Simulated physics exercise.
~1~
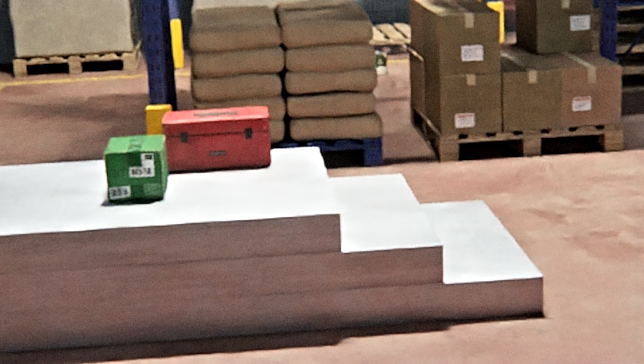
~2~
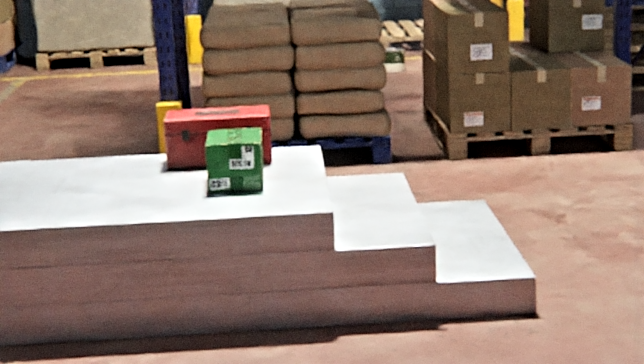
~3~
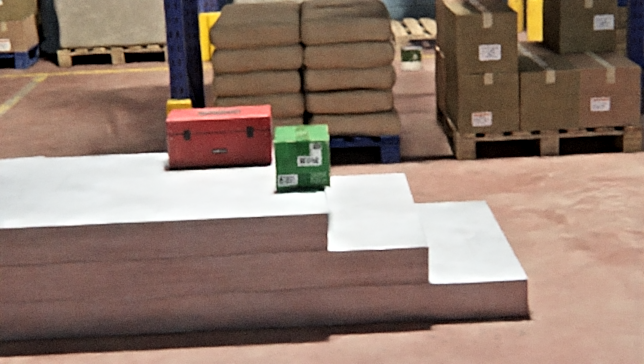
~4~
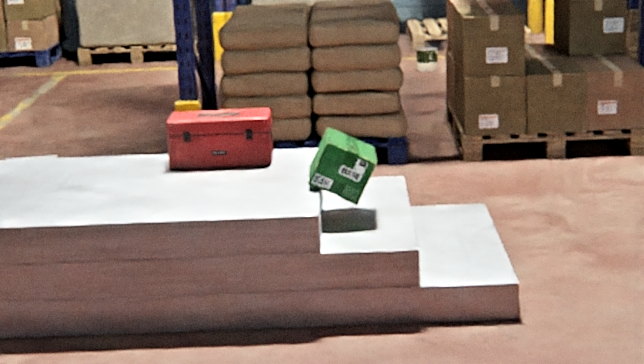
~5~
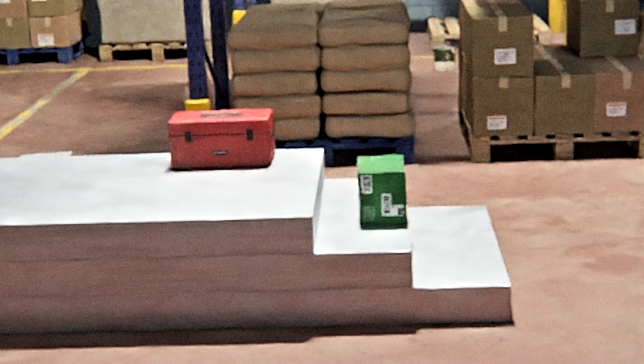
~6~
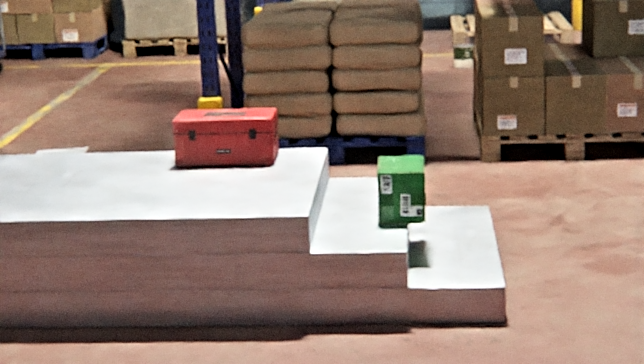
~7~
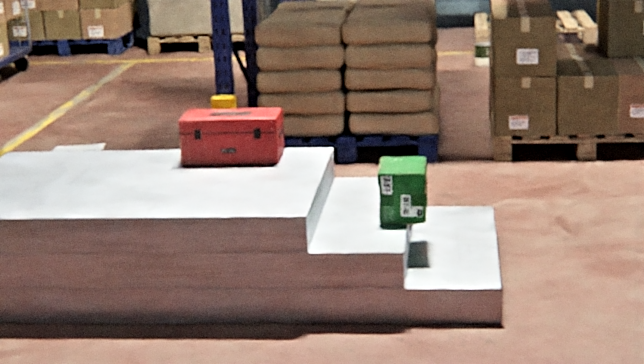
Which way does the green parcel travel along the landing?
The green parcel travels to the right, passing in front of the red toolbox and going over the edge of the landing.
